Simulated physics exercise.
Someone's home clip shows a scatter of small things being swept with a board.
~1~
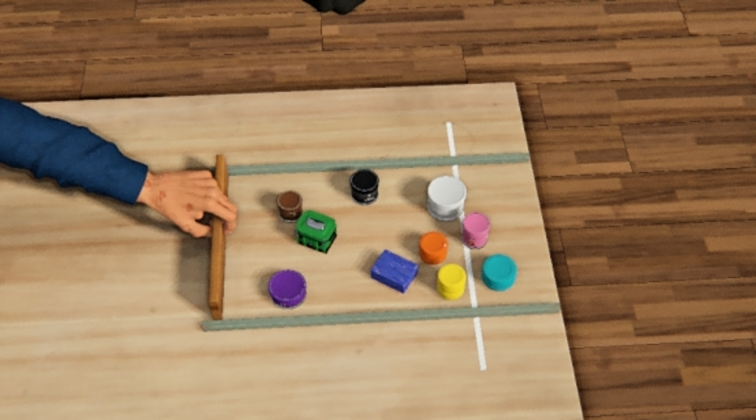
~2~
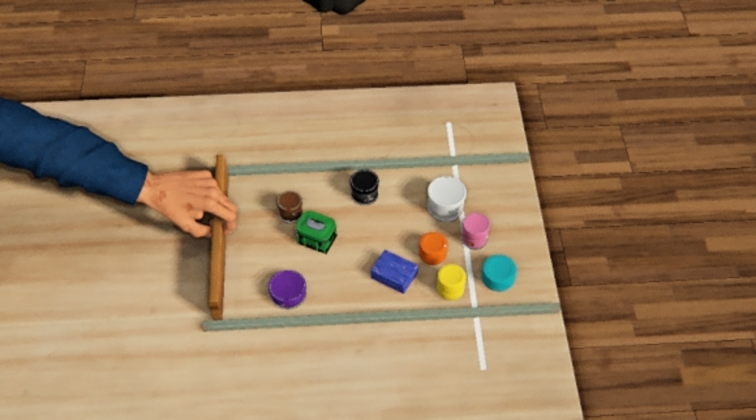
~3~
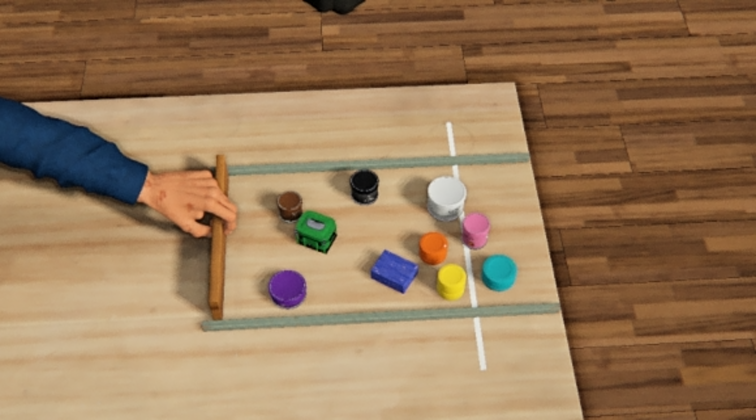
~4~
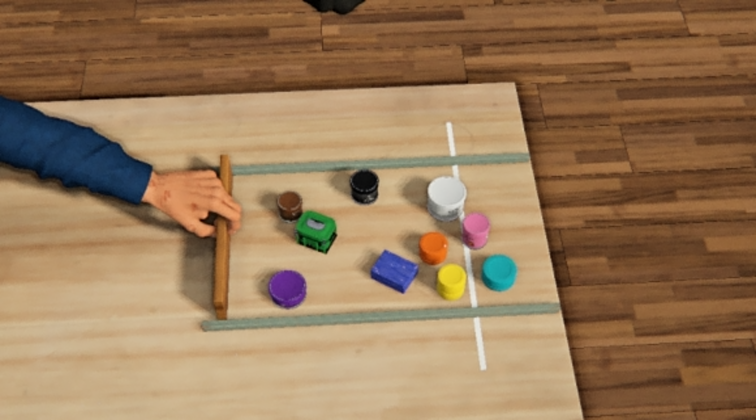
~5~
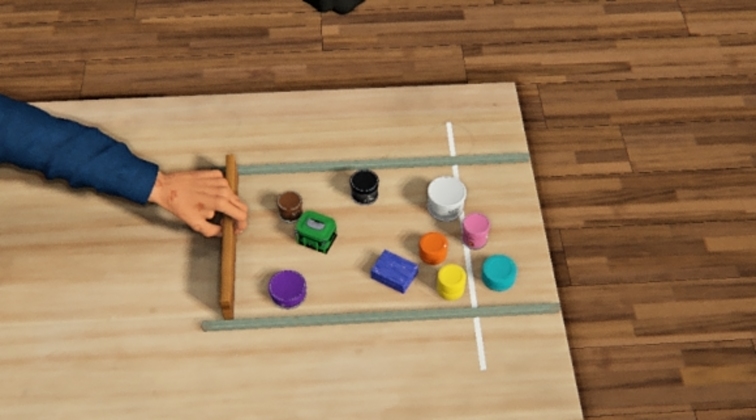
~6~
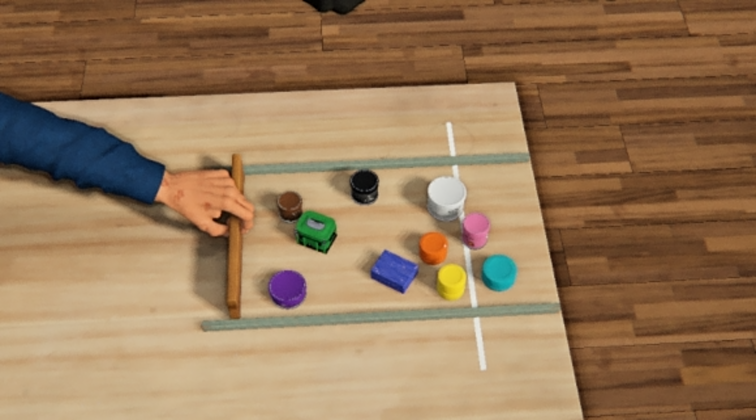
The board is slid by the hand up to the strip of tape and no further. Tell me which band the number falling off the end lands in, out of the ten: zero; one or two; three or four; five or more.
I expect that no piece will leave the table.
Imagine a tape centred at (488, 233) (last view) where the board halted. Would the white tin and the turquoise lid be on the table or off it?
White tin: Still there. Turquoise lid: Over the edge.
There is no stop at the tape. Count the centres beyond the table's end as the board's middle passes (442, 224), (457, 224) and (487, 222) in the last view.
In order: 0, 0, 2.
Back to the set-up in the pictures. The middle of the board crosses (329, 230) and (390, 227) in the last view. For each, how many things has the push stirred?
One spot: 3. Other spot: 6.
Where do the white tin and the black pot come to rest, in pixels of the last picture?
In the last picture the first middle sits at (502, 190) and the other at (471, 177).
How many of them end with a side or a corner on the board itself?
The count in contact is 5.
Soon after, none off yet; turquoise lid at rest near (499, 273); pink pot at rest near (475, 231); white tin at rest near (446, 199).
At rest, the number that fall off is zero.
